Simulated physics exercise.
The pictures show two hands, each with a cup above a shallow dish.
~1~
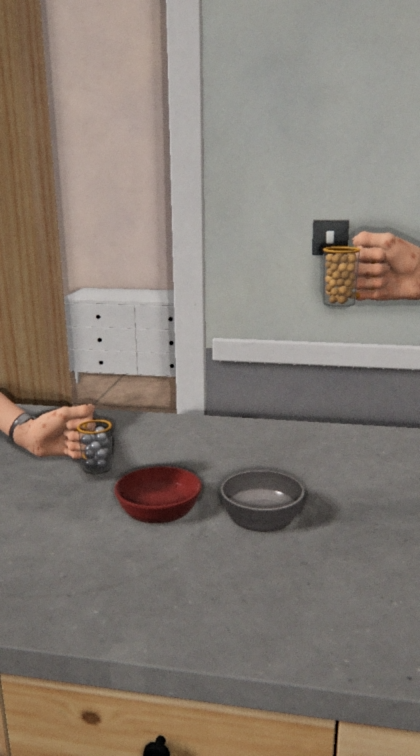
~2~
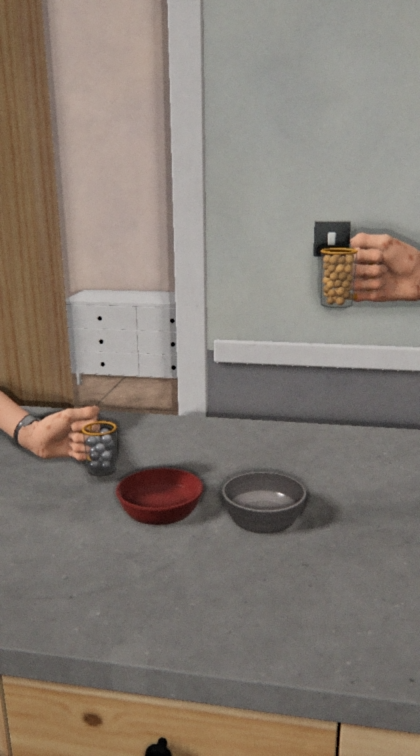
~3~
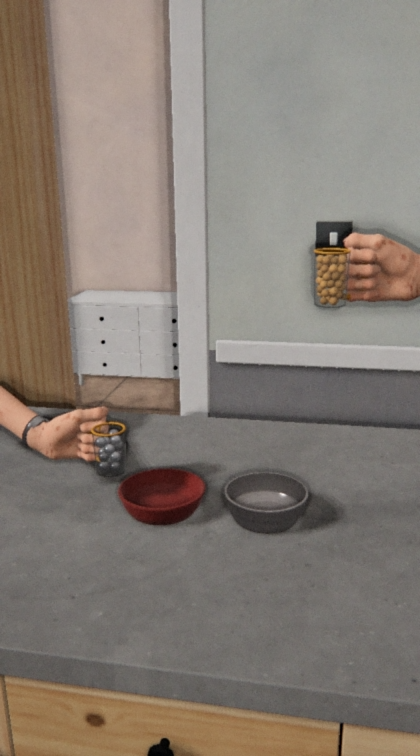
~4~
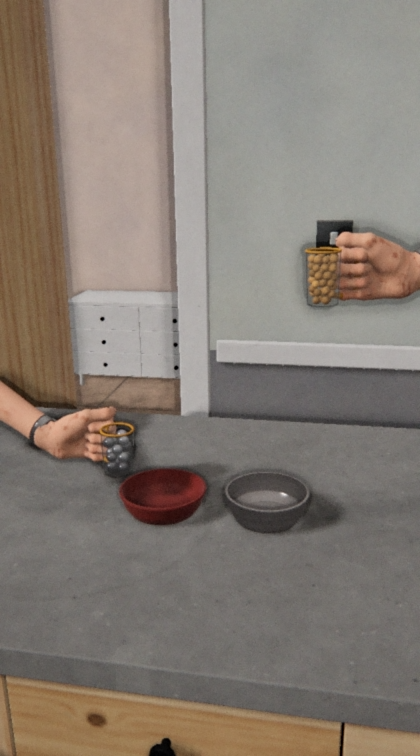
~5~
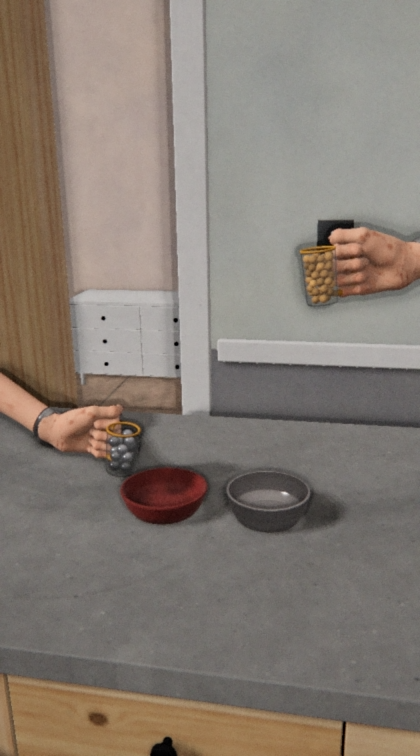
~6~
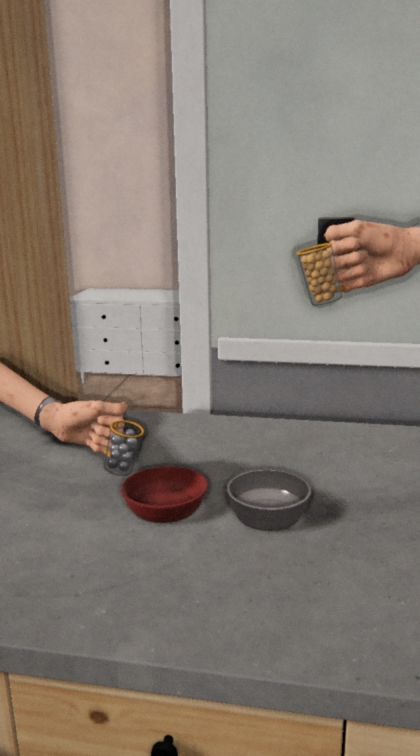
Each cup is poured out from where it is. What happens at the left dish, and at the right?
Left dish keeps them all, right dish loses some pieces.
Then, 0.66 s later than the last frame, left, every one still in the cup; right, every one still in the cup.
Then, 1.24 s later than the last frame, left, the larger part still in the cup, roughly a quarter in the dish; right, the larger part still in the cup, roughly a quarter in the air.
Then, 1.74 s later than the last frame, left, every one in the dish; right, roughly two thirds in the dish, roughly a quarter outside the dish, about a tenth in the air.
When it is over, left, every one in the dish, not one outside the dish; right, roughly two thirds in the dish, roughly a third outside the dish.
